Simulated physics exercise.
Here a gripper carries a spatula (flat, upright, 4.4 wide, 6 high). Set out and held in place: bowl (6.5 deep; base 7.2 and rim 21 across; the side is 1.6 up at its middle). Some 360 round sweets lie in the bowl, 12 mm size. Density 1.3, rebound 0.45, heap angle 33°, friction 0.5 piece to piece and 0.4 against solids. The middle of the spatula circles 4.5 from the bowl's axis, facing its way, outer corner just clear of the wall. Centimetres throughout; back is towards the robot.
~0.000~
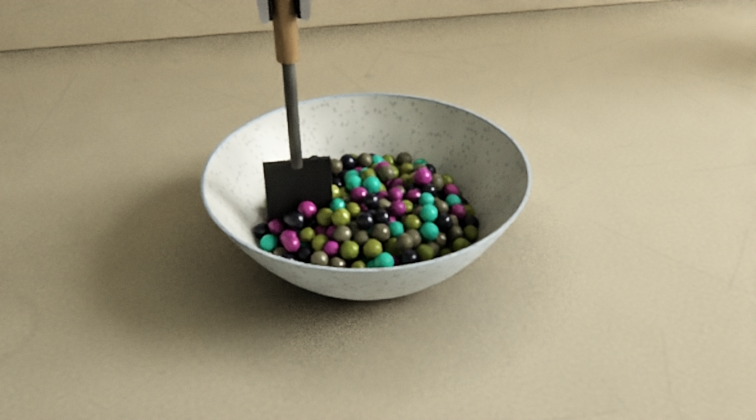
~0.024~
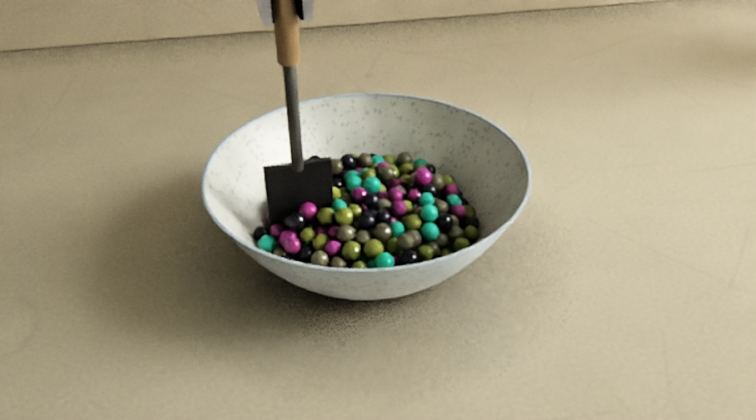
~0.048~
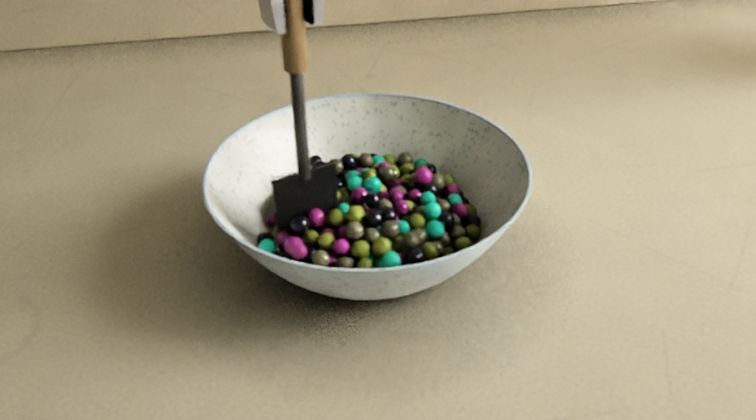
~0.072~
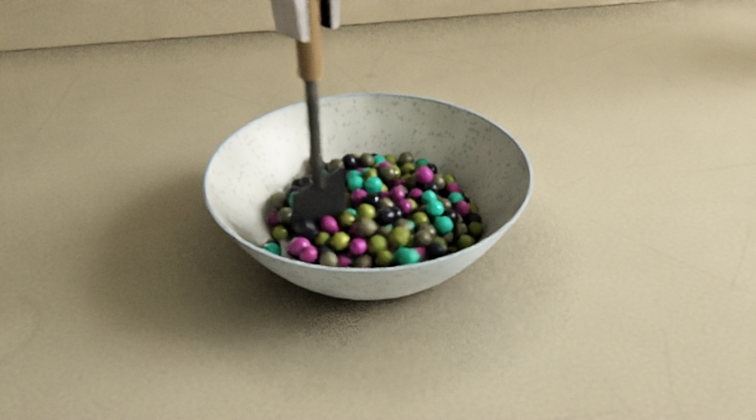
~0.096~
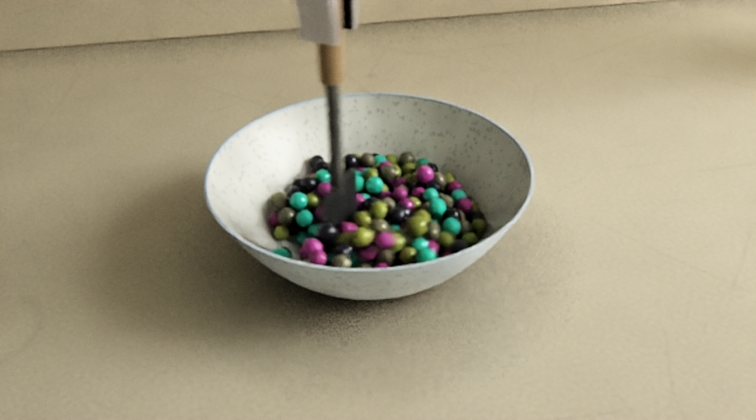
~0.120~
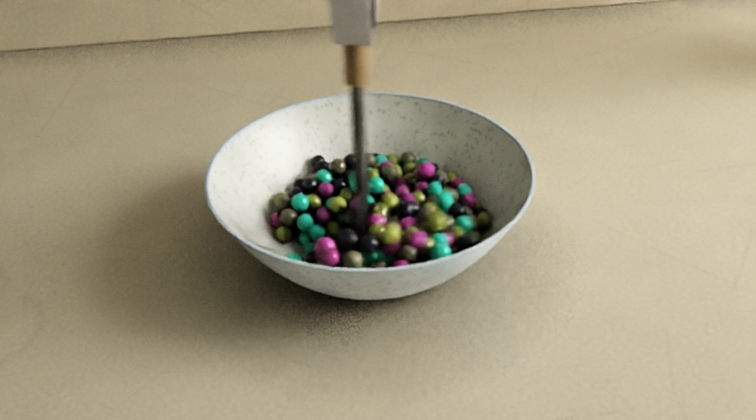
At first a gripper holds a spatula upright at the left side of a pale speckled bowl of round, multicoloured sweets, its dark blade facing the viewer. The spatula sinks slightly, then sweeps rightward through the sweets, turning until its blade looks narrow near the middle, pushing nearby sweets around.
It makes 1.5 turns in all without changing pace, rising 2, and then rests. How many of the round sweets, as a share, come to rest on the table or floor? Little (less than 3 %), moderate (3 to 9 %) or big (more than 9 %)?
A big share, more than 9 %, ends on the table or floor.
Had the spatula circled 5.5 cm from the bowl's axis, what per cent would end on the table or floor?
Then about 15 per cent.
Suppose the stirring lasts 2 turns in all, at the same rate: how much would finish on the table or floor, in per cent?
In that case some 20 per cent.
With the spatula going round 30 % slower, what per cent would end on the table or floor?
In that case some 5 per cent.
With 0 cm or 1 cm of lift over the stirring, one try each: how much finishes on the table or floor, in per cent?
Some 25 and 20 per cent.
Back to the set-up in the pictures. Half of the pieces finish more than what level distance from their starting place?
About 8 cm.
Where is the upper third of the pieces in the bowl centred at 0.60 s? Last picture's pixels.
Around (346, 217).
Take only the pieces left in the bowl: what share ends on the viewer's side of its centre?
About 50 per cent.
After 0.36 s, 255° round, highest piece 9 above the table; 331 in the bowl, 8 on the table or floor, 16 in flight or on the tool.
After 0.60 s, 75° round, highest piece 8 above the table; 310 in the bowl, 41 on the table or floor, 4 in flight or on the tool.
After 0.91 s, 180° round, highest piece 6 above the table; 306 in the bowl, 49 on the table or floor.
After 1.61 s, 180° round, highest piece 6 above the table; 306 in the bowl, 49 on the table or floor.
In the end, 306 in the bowl, 49 on the table or floor. That is 14 % on the table or floor.
